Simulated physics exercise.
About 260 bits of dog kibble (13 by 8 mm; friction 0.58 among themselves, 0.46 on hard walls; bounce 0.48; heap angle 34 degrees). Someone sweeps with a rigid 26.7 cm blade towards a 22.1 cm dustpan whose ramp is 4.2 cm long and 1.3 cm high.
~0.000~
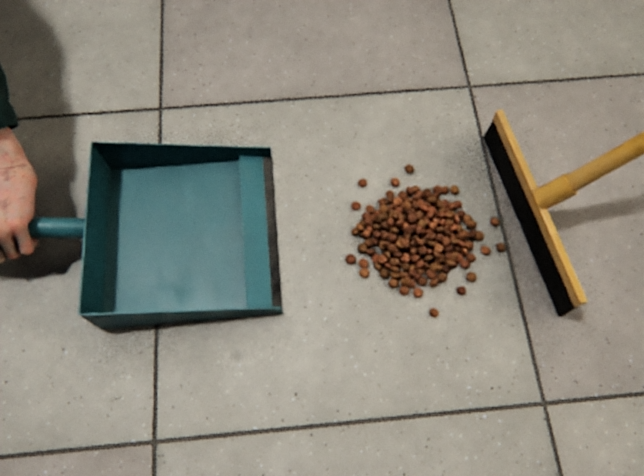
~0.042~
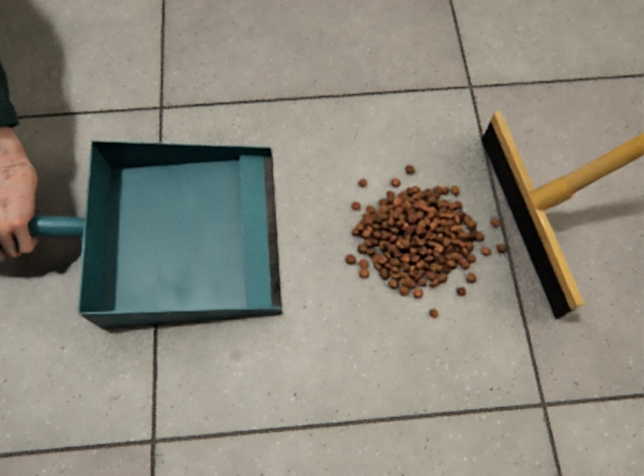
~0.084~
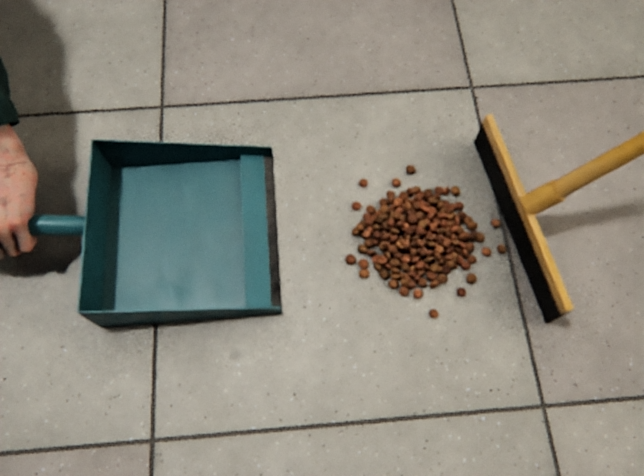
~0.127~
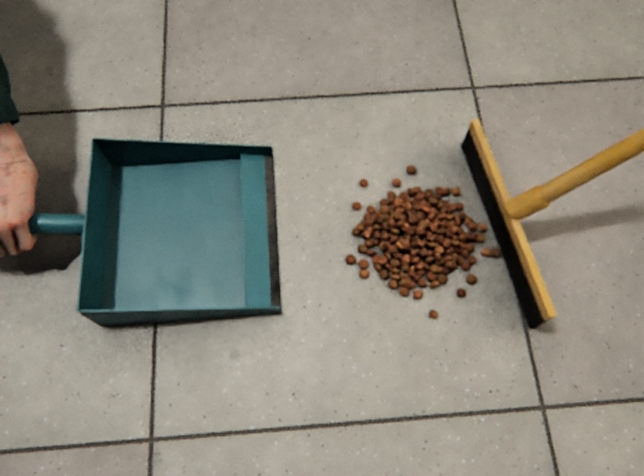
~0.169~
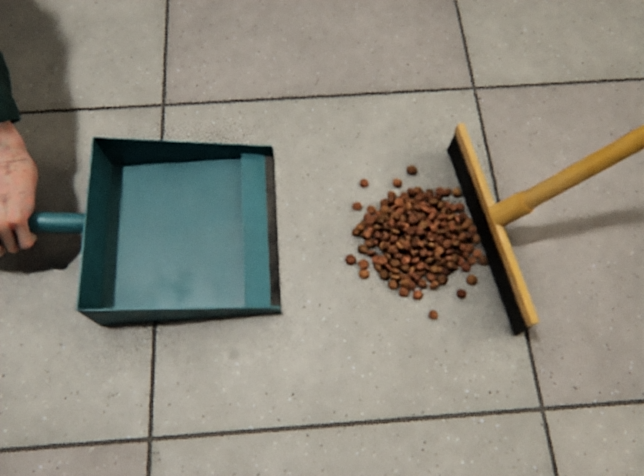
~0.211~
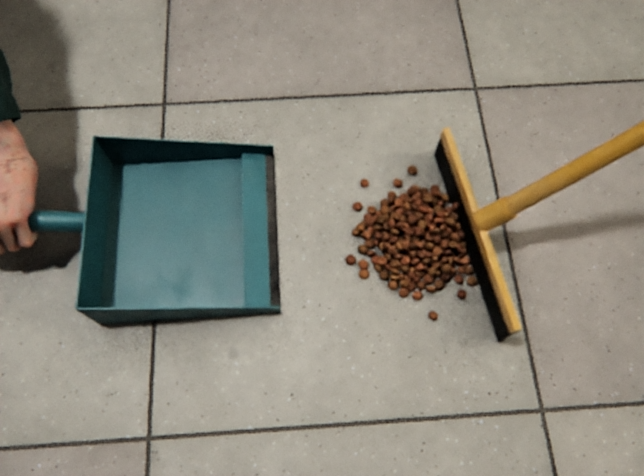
On a grey tiled floor, a hand held a teal dustpan still at the left while a yellow-handled broom moved left and pressed into the near side of a small heap of brown kibble.
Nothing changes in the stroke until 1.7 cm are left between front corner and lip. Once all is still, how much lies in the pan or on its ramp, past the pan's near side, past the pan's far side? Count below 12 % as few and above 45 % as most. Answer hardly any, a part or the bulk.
In the pan or on its ramp: A part; past the pan's near side: A part; past the pan's far side: Hardly any.
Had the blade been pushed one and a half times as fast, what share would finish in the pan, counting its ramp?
Then about 40 per cent.
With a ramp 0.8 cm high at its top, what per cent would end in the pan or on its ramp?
It would be near 40 per cent.
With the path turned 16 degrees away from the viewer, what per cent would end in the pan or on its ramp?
In that case some 30 per cent.
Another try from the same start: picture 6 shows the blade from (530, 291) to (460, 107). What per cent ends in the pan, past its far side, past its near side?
Pan 5, far 5, near 0.
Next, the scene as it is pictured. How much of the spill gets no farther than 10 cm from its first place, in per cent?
Some 0 per cent.
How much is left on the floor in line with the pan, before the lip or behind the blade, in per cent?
Roughly 45 per cent.
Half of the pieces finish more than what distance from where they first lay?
About 18 cm.
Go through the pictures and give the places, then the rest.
In the first frame, blade from (579, 302) to (498, 117), moved 0.0 cm, 0 of the pieces shifted so far; middle of the pieces at (417, 233); pan at (177, 239).
In the second frame, blade from (575, 305) to (496, 119), moved 0.4 cm, 0 of the pieces shifted so far; middle of the pieces at (418, 234).
In the third frame, blade from (565, 309) to (487, 122), moved 1.8 cm, 0 of the pieces shifted so far; middle of the pieces at (418, 234).
In the fourth frame, blade from (548, 316) to (473, 126), moved 3.9 cm, 2 of the pieces shifted so far; middle of the pieces at (418, 235).
In the fifth frame, blade from (531, 322) to (459, 131), moved 6.0 cm, 9 of the pieces shifted so far; middle of the pieces at (418, 235).
In the sixth frame, blade from (514, 329) to (445, 135), moved 8.1 cm, 91 of the pieces shifted so far; middle of the pieces at (417, 236); pan at (177, 235). The blade's pace is about 0.50 m/s, heading 12 degrees towards the viewer's side.
Then, at 0.42 s, middle of the blade 14 cm from the lip; 0 % over the lip, far side 0 %, near side 10 %.
Then, at 0.56 s, middle of the blade 7 cm from the lip; 5 % over the lip, far side 0 %, near side 20 %.
Then, at 0.83 s, middle of the blade 4 cm from the lip; 35 % over the lip, far side 0 %, near side 20 %.
In the end, at 1.2 s, pan 35 %, near side 20 %, far side 0 %, in front of the lip or behind the blade 45 %.
